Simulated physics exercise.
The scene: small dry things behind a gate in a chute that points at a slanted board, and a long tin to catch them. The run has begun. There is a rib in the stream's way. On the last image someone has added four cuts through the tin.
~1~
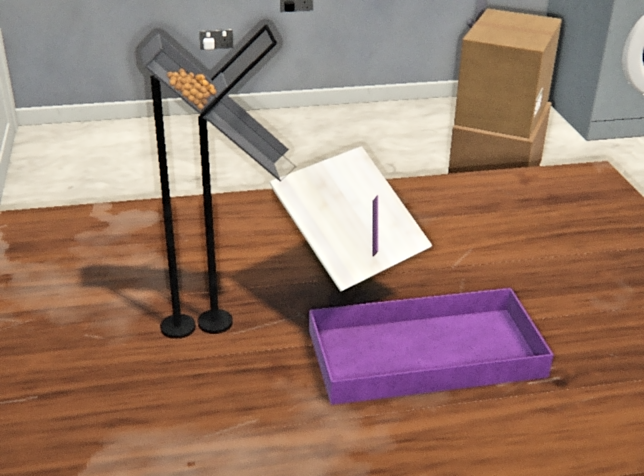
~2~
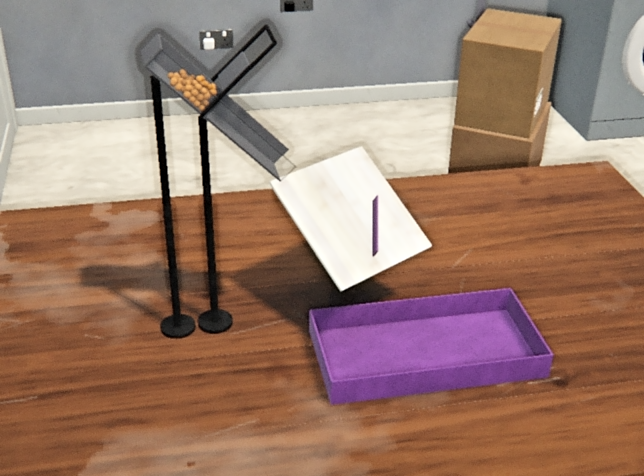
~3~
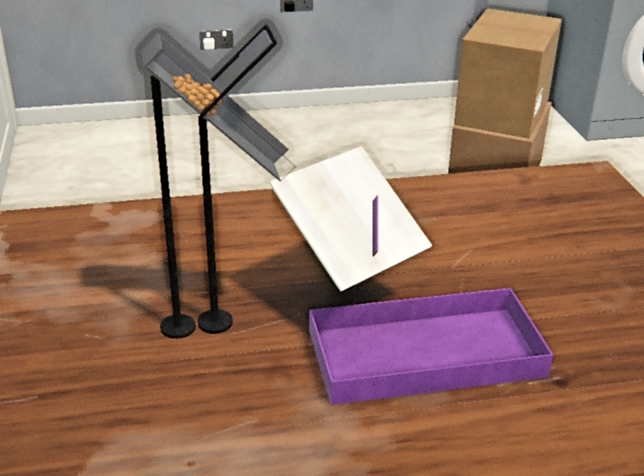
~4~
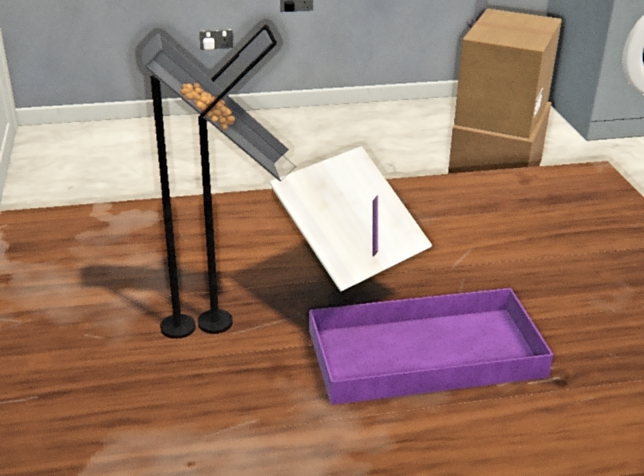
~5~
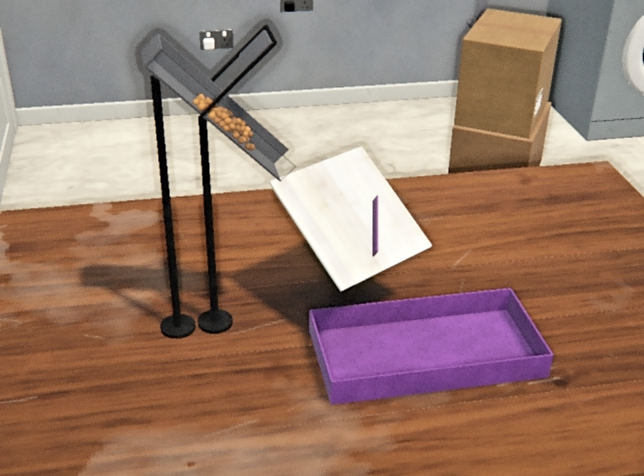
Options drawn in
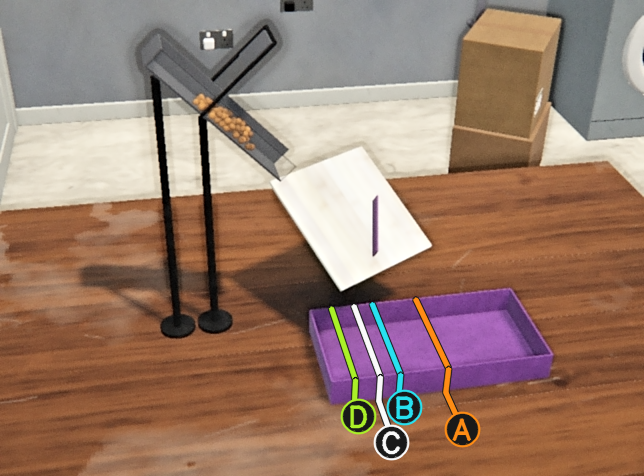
On a wooden tabletop, small orange-brown balls sliding down a raised grey chute towards a tilted white board above a purple tray.
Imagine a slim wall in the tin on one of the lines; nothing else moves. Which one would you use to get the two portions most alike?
B.
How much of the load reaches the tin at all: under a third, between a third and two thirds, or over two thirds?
It is over two thirds.
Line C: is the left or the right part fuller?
More lands on the right.
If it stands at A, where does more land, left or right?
Left.
On the marked copy, line A crosses the front rim at (448, 367); line B crosses the front rim at (400, 373); line C crosses the front rim at (380, 376); line D crosses the front rim at (355, 379).
If A is chosen, of what is caught, all but a few on the left of the divider, only a few on the right.
If B is chosen, of what is caught, close to half on the left of the divider, close to half on the right.
If C is chosen, of what is caught, a small share on the left of the divider, all but a few on the right.
If D is chosen, of what is caught, none at all on the left of the divider, the whole lot on the right.
